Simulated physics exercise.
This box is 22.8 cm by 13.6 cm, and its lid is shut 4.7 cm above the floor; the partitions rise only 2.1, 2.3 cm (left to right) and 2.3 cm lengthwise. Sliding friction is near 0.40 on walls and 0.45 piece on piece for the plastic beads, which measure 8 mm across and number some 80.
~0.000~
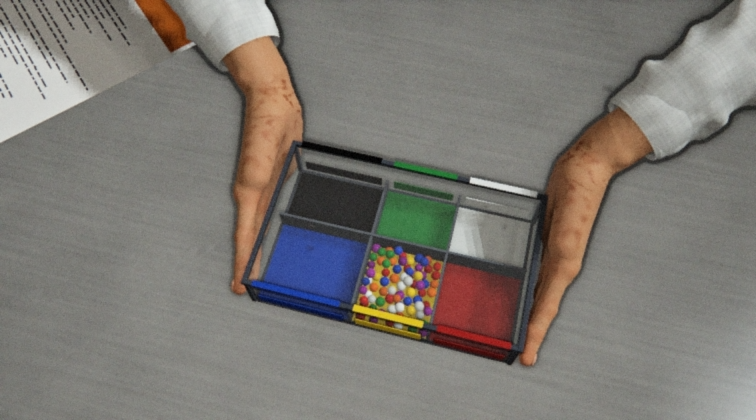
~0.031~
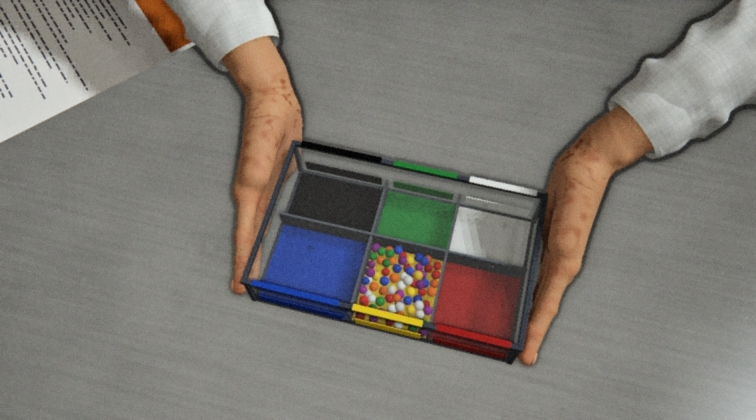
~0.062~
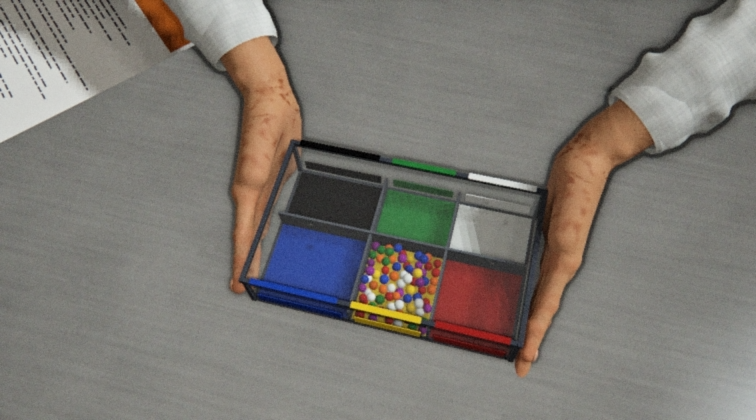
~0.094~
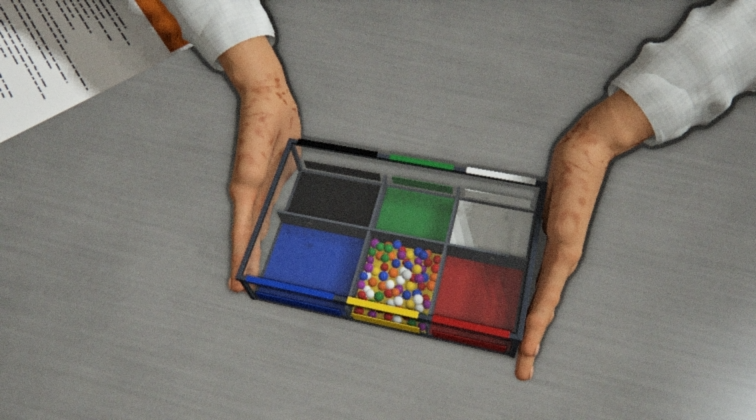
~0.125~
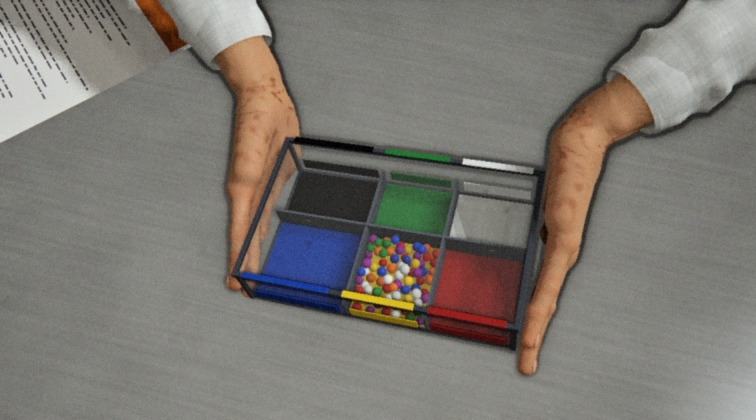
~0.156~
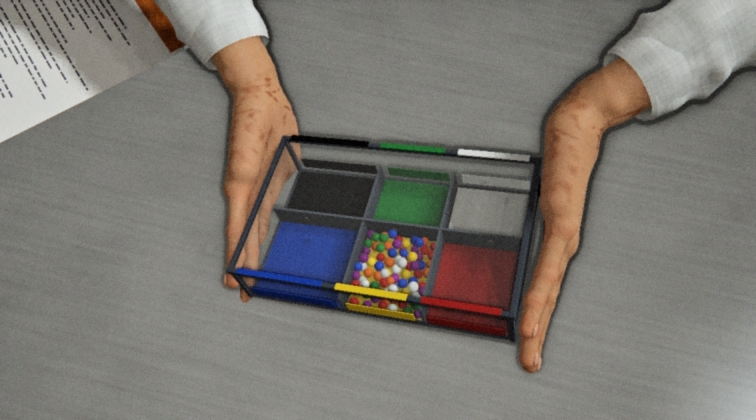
Clear lidded box with six coloured compartments tilting slightly between two hands on a grey table, multicoloured beads in the yellow-marked section.
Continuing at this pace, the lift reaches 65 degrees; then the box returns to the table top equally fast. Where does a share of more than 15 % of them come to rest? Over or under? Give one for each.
Red under; blue under; green under; yellow over; white under; black under.
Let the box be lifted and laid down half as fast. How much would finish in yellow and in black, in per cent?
Yellow 100 %, black 0 %.
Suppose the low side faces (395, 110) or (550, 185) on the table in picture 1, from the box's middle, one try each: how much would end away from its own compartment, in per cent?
That would be close to 10 per cent, then close to 10 per cent.
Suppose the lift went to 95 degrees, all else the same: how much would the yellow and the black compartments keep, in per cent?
In that case yellow 5; black 65.
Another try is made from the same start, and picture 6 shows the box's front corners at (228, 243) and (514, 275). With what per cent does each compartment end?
Final shares: Red 0%, blue 10%, green 0%, yellow 55%, white 0%, black 35%.
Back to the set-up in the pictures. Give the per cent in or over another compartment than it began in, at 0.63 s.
10 %.
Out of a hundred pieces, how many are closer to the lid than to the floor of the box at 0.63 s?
10 %.
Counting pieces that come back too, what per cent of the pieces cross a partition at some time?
Estimate: Near 15 %.
Then, at 0.63 s, tilt 64 degrees; blue 5 %, yellow 90 %.
Then, at 0.94 s, tilt 27 degrees; blue 5 %, yellow 85 %, black 10 %.
After 1.35 s, tilt 0 degrees; blue 5 %, yellow 85 %, black 10 %.
By 1.7 s all is still; red 0 %, blue 5 %, green 0 %, yellow 85 %, white 0 %, black 10 %.
